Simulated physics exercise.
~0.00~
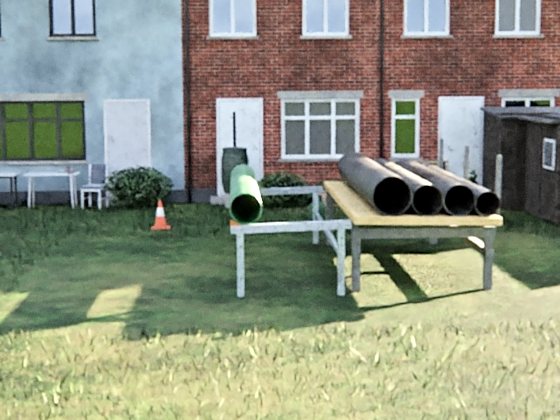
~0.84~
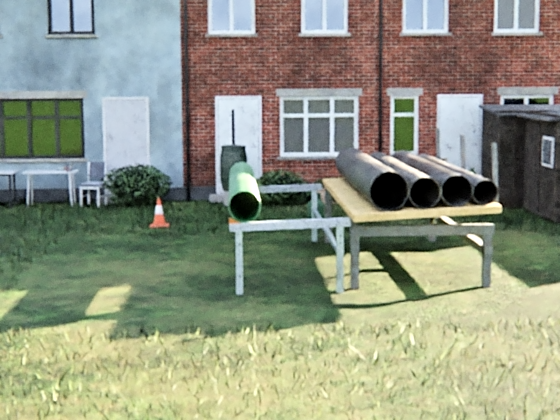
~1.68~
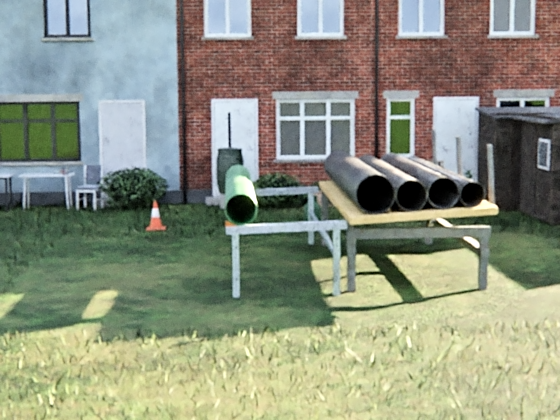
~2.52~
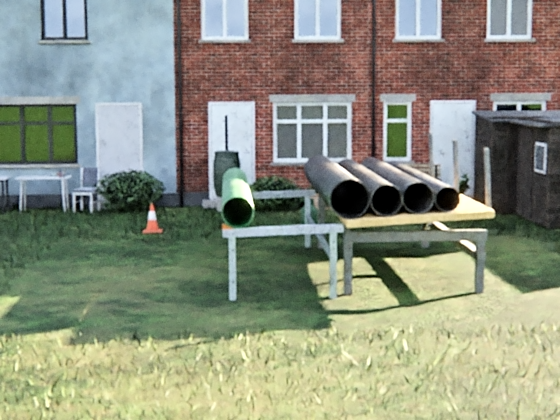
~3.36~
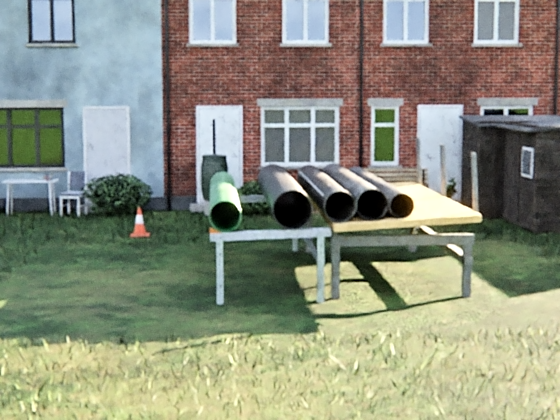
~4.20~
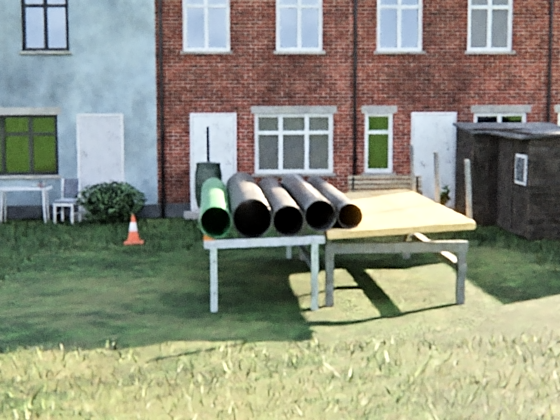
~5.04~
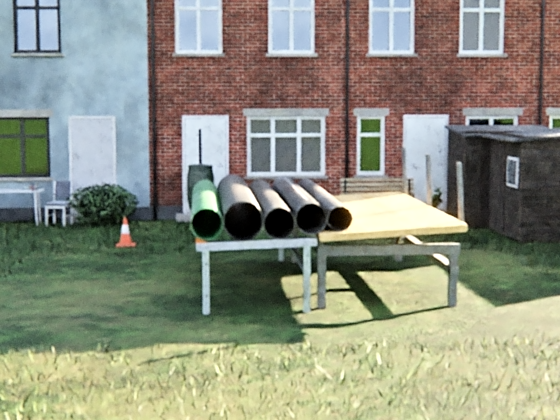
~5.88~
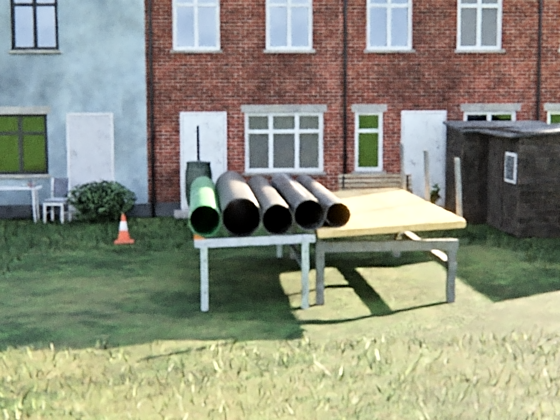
Four dark pipes roll left off a wooden deck and settle against the green pipe.
